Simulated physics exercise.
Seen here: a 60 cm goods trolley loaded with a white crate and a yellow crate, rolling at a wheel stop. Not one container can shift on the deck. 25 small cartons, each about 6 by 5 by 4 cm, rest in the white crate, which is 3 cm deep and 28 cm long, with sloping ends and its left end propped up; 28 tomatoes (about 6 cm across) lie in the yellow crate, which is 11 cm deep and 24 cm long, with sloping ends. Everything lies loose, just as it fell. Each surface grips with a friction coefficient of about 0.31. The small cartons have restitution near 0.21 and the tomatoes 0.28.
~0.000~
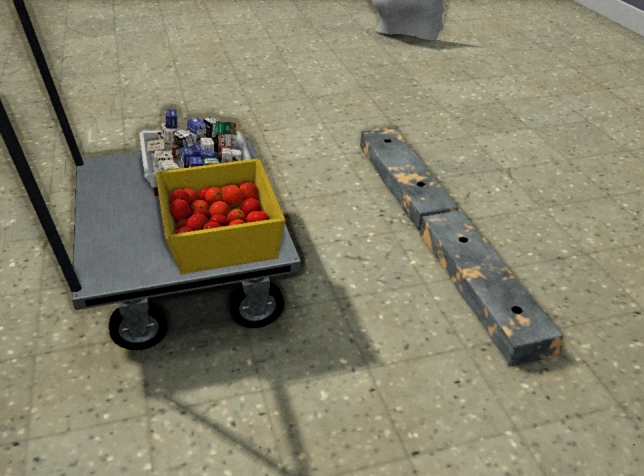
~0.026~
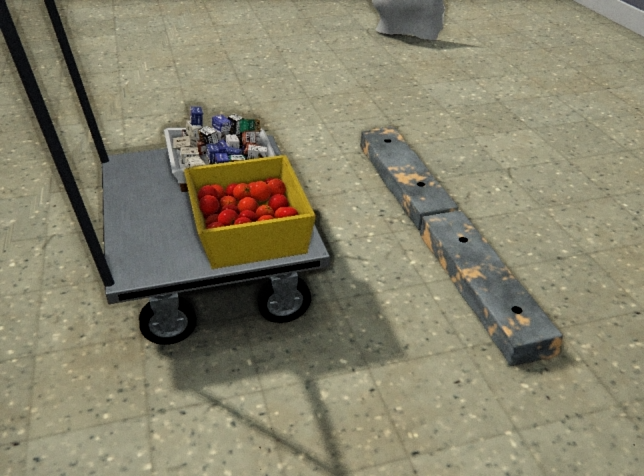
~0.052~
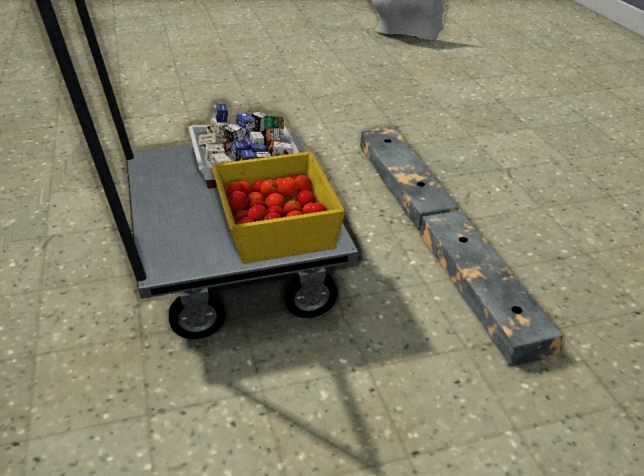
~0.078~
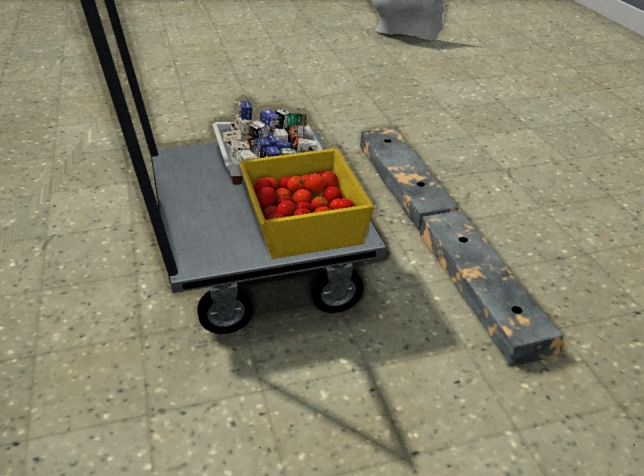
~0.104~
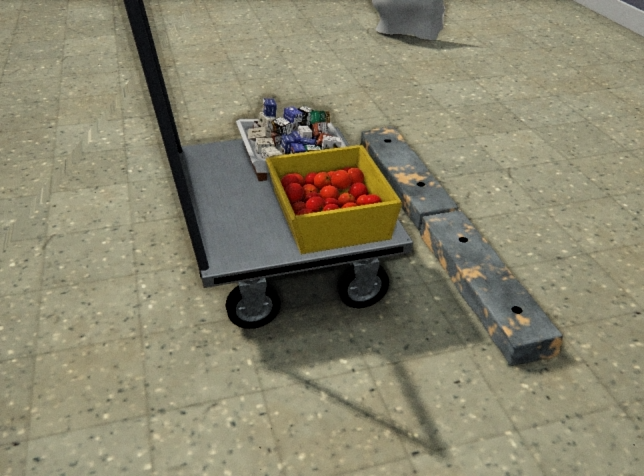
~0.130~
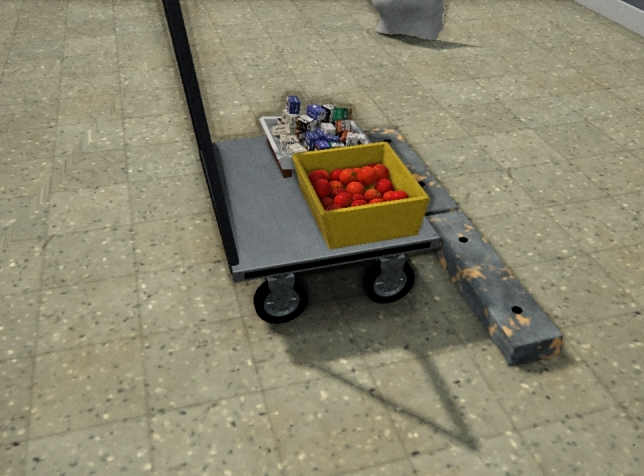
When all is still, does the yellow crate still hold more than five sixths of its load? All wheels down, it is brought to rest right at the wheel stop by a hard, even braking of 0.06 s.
Yes.
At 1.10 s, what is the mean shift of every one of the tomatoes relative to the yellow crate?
Mean shift: Around 6 cm, to the right.
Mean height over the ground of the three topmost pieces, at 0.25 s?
Their middles average near 42 cm high.
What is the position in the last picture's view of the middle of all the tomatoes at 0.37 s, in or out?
Centre approx. at (414, 189).
After 0.15 s, it begins to slow.
After 0.25 s, white crate 18 in, 7 out and yellow crate 28 in, 0 out.
After 0.37 s, white crate 10 in, 15 out and yellow crate 28 in, 0 out.
After 0.60 s, white crate 7 in, 18 out and yellow crate 26 in, 2 out.
Outcome (at 1.10 s), white crate 7 in, 18 out and yellow crate 26 in, 2 out. Asked share, 2 of 28, 7 per cent.
